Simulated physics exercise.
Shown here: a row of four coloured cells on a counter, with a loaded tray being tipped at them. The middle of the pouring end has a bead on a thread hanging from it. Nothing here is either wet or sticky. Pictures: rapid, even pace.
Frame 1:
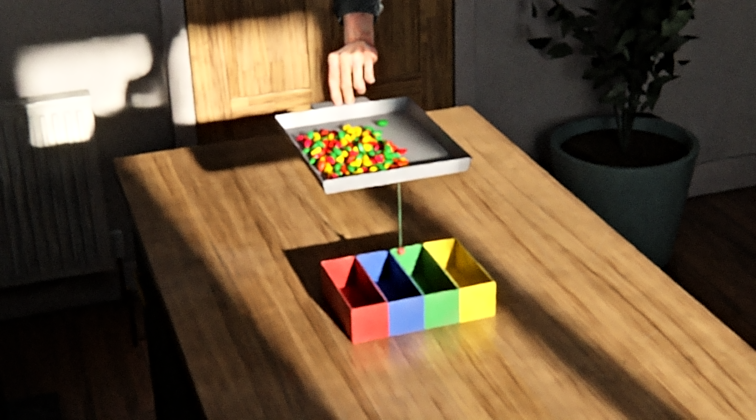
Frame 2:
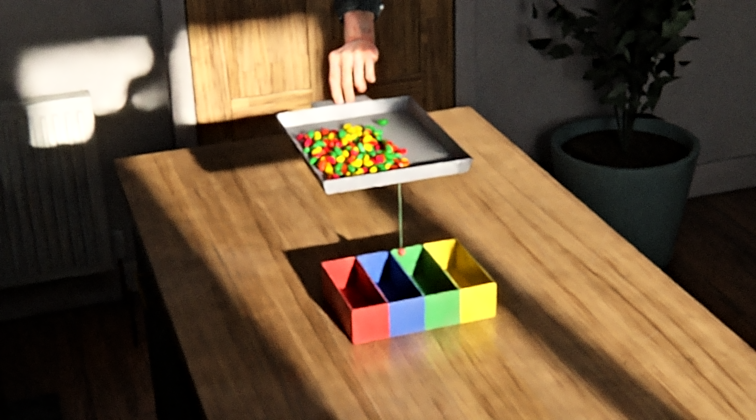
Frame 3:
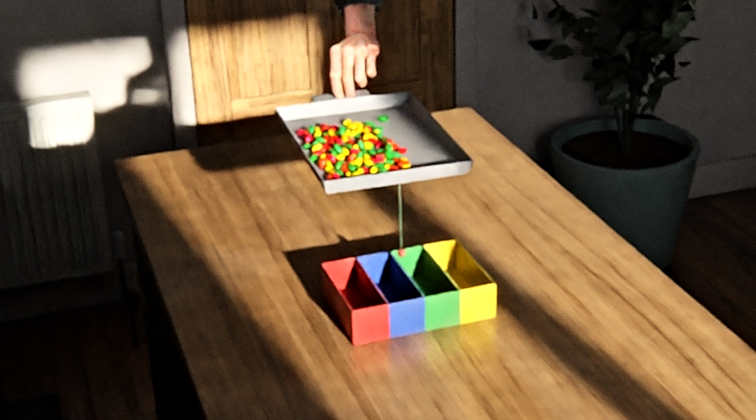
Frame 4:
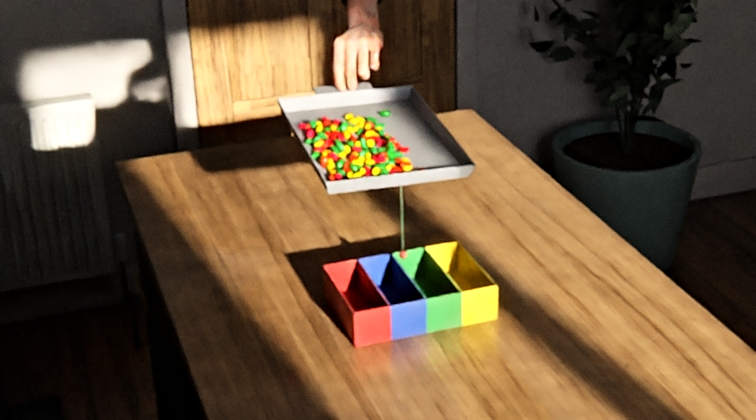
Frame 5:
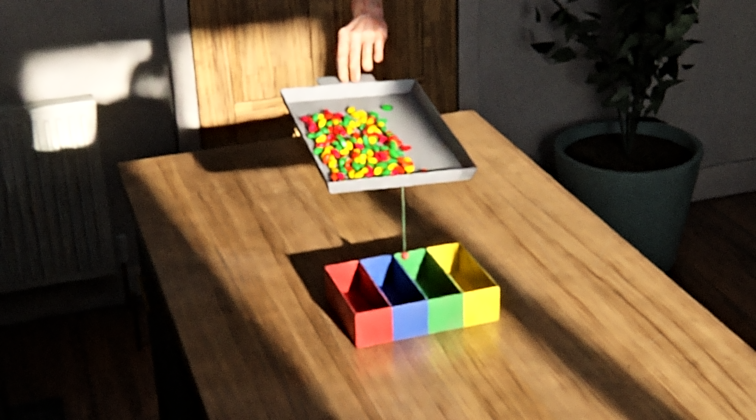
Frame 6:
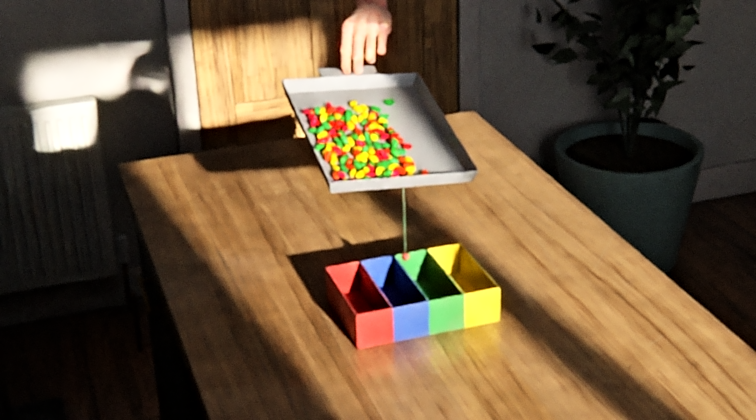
The clip opens on a hand holding a grey tray of red, yellow and green jelly beans above a row of red, blue, green and yellow cells on a wooden surface. The hand steadily raises the tray's far side, tilting it toward the viewer, while the beans stay bunched at the left.
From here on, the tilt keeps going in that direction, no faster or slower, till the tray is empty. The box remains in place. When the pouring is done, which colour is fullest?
Fullest: The yellow cell.
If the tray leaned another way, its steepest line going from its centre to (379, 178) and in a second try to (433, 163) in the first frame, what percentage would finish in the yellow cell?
Close to 0 percent first and close to 60 percent second.
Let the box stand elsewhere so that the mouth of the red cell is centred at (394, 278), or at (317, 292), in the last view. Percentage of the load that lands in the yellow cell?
Roughly 20% first, roughly 30% second.
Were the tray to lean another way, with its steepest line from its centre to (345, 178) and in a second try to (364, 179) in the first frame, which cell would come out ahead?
Red, then red.
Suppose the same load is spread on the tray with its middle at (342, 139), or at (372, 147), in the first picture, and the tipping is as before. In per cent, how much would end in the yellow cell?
It would be about 50 per cent for the first and about 40 per cent for the second.
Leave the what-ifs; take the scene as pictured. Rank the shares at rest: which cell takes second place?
Second: That green cell.
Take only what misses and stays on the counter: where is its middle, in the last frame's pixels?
Check roughly (514, 290) and you'll find the middle.
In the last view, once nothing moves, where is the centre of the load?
The centre ends up roughly at (467, 301).
Just after the last frame, tray tipped steeply; almost all on the tray; just a few falling or outside the box.
A moment on, tray tipped right over; roughly a third on the tray; about a tenth in the yellow cell; about a tenth in the green cell; just a few in the blue cell; roughly a third falling or outside the box.
Further on, tray tipped past a quarter turn; roughly a third in the yellow cell; roughly a quarter in the green cell; about a tenth in the blue cell; roughly a quarter falling or outside the box.
When it is over, tray tipped past a quarter turn; roughly a third in the yellow cell; roughly a quarter in the green cell; about a tenth in the blue cell; not one in the red cell; roughly a quarter outside the box.
